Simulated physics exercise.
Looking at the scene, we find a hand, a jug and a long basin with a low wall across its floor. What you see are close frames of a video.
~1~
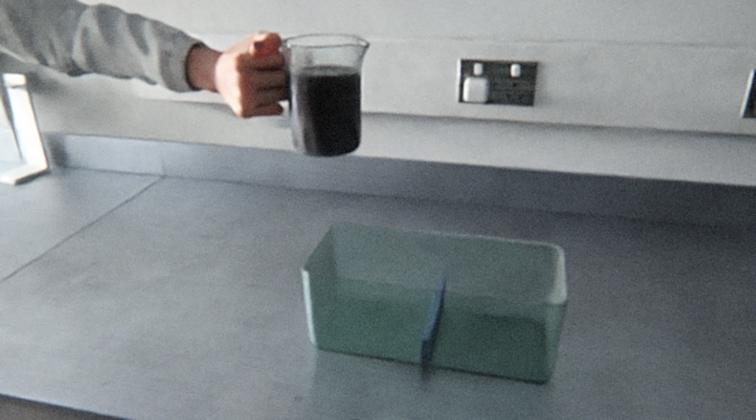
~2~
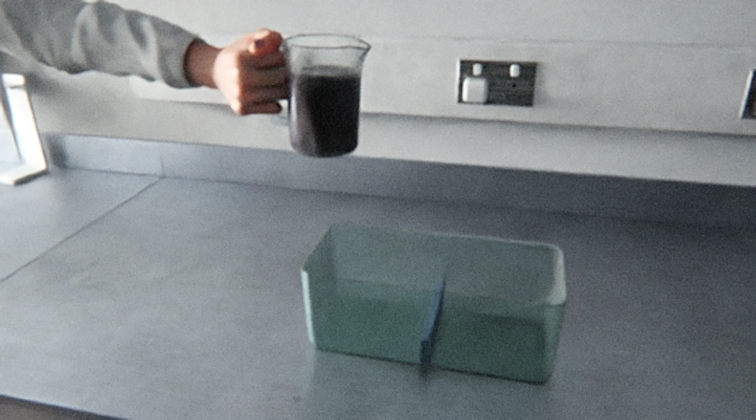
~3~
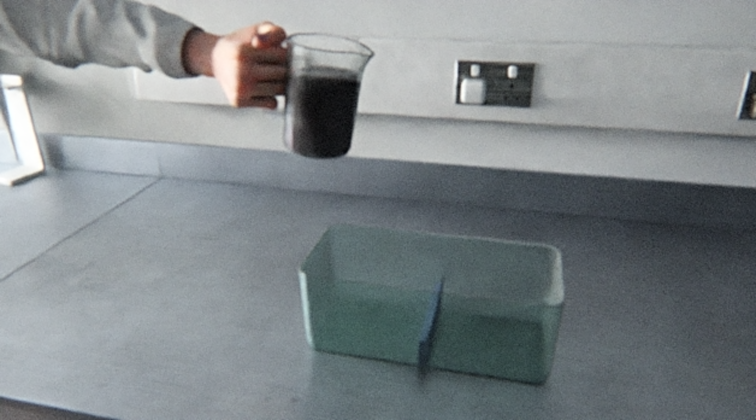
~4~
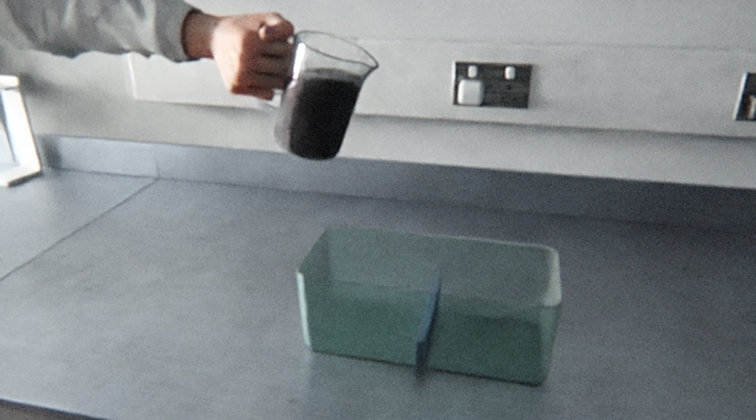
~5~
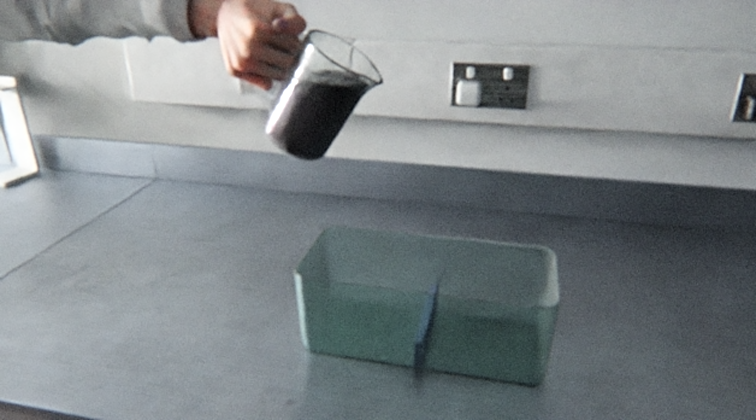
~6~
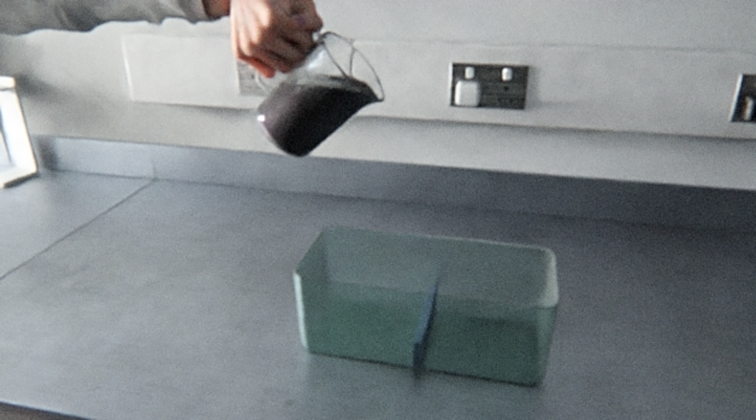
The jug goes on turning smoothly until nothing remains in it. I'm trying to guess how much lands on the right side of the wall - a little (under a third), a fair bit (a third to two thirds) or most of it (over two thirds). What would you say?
I would say most of it, over two thirds.
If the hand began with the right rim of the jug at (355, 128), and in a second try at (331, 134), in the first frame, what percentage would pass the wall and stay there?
You'd see around 10 per cent, and then around 5 per cent.
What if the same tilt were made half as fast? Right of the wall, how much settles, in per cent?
Roughly 90 percent.
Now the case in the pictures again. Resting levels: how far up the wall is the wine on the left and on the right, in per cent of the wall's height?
Once it settles, the left reaches around 0 and the right around 50.
A moment on, the jug is tipped on its side and 68 per cent is still to pour, 1 is left of the wall and 2 right of it.
Next, the jug is tipped on its side and 29 per cent is still to pour, 0 is left of the wall and 38 right of it.
Then the jug is tipped on its side and 11 per cent is still to pour, 2 is left of the wall and 70 right of it.
Later the jug is tipped on its side and 3 per cent is still to pour, 6 is left of the wall and 83 right of it.
In the end 10 per cent lies left of the wall, 87 right of it and 3 outside.
